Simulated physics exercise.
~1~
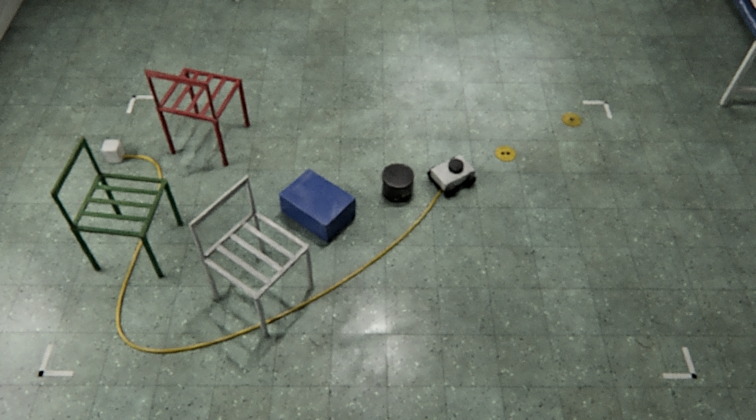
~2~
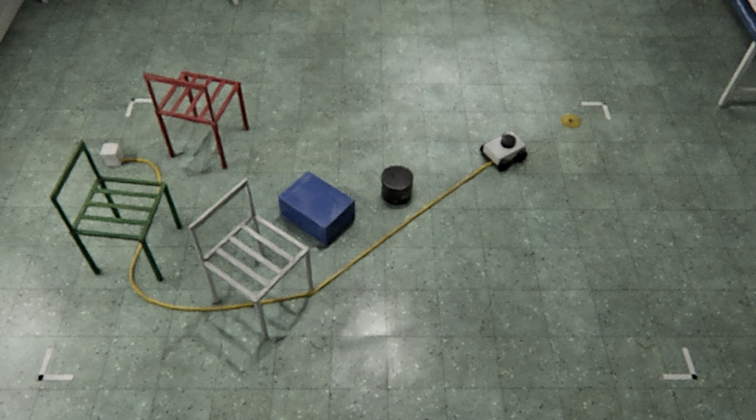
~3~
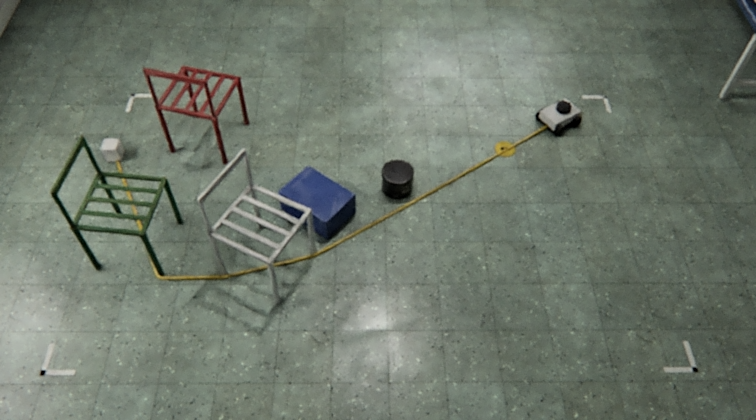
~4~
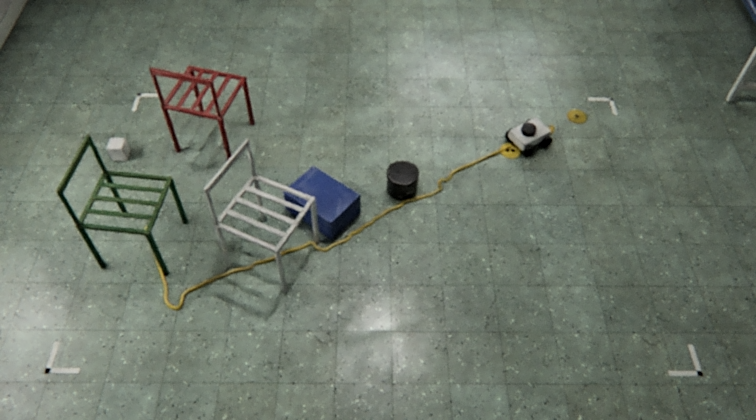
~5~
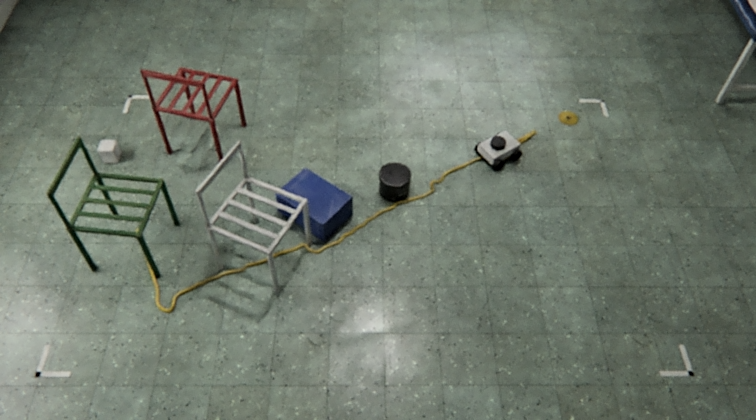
A small pale cart with a yellow lead trailing behind it drives up and to the right across a green tiled floor, past a black bin and a blue crate. The slack loop around the green and white chairs draws in and straightens. As the cart reaches the farther yellow mark, the taut lead shifts the white chair upward, toward the crate. The lead then comes away from the small white block at its far end and lies loose and wavy, while the cart moves back down and left. It ends near the closer mark, with the red and green chairs, crate and bin still in place.
